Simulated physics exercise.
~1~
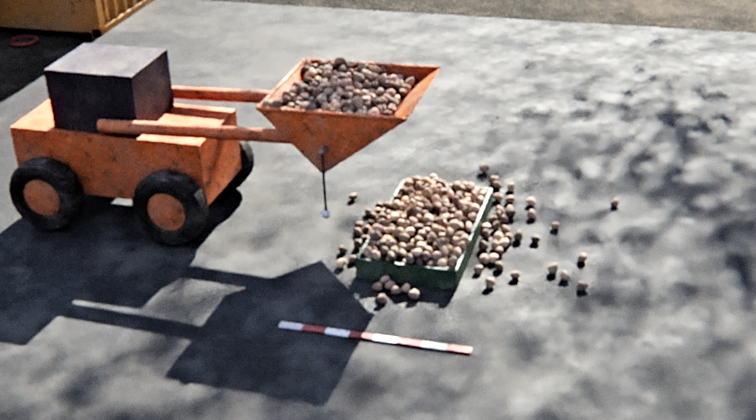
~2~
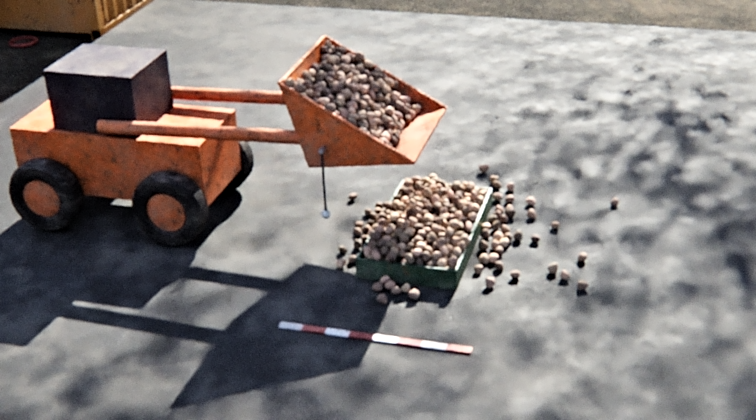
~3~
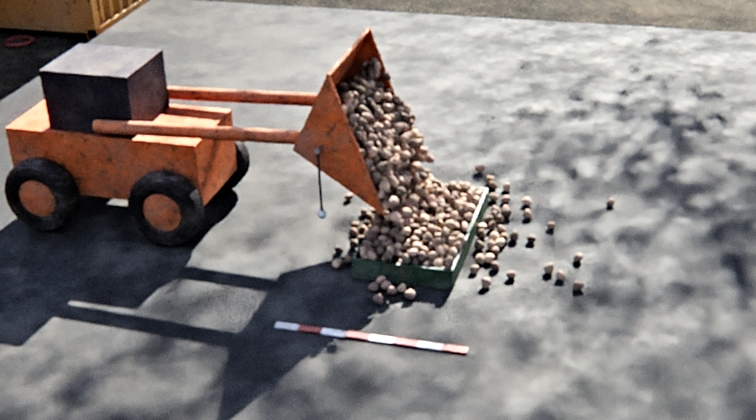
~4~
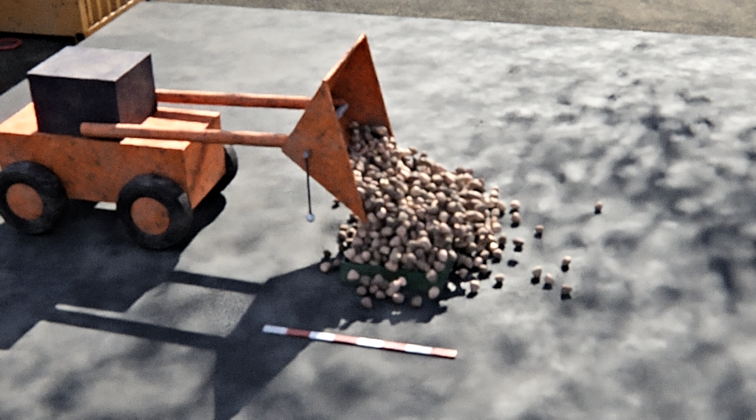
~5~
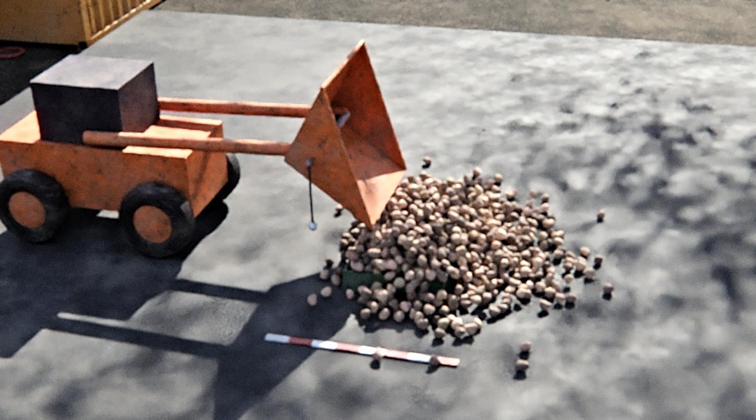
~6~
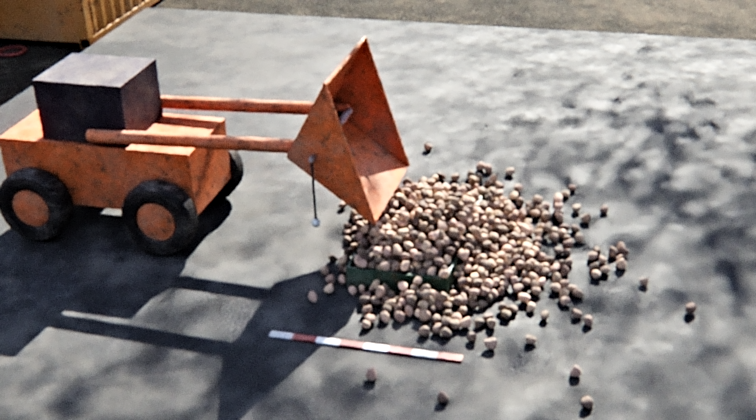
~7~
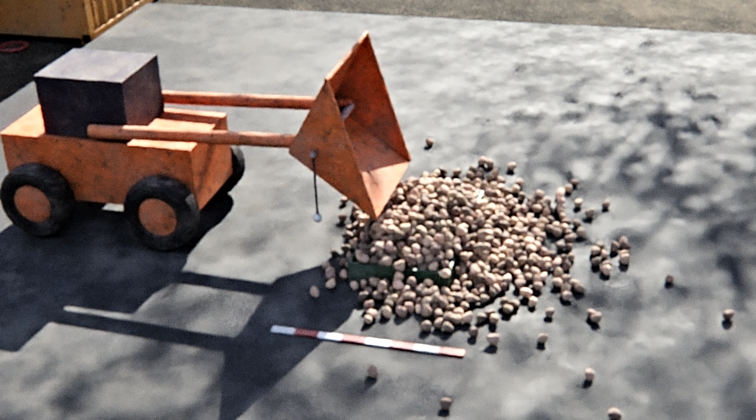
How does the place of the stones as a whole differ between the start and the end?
At the start the middle of the stones is higher up and further left, as many are still in the raised bucket. At the end it is lower and further right, with the stones spread over and around the bin on the ground.
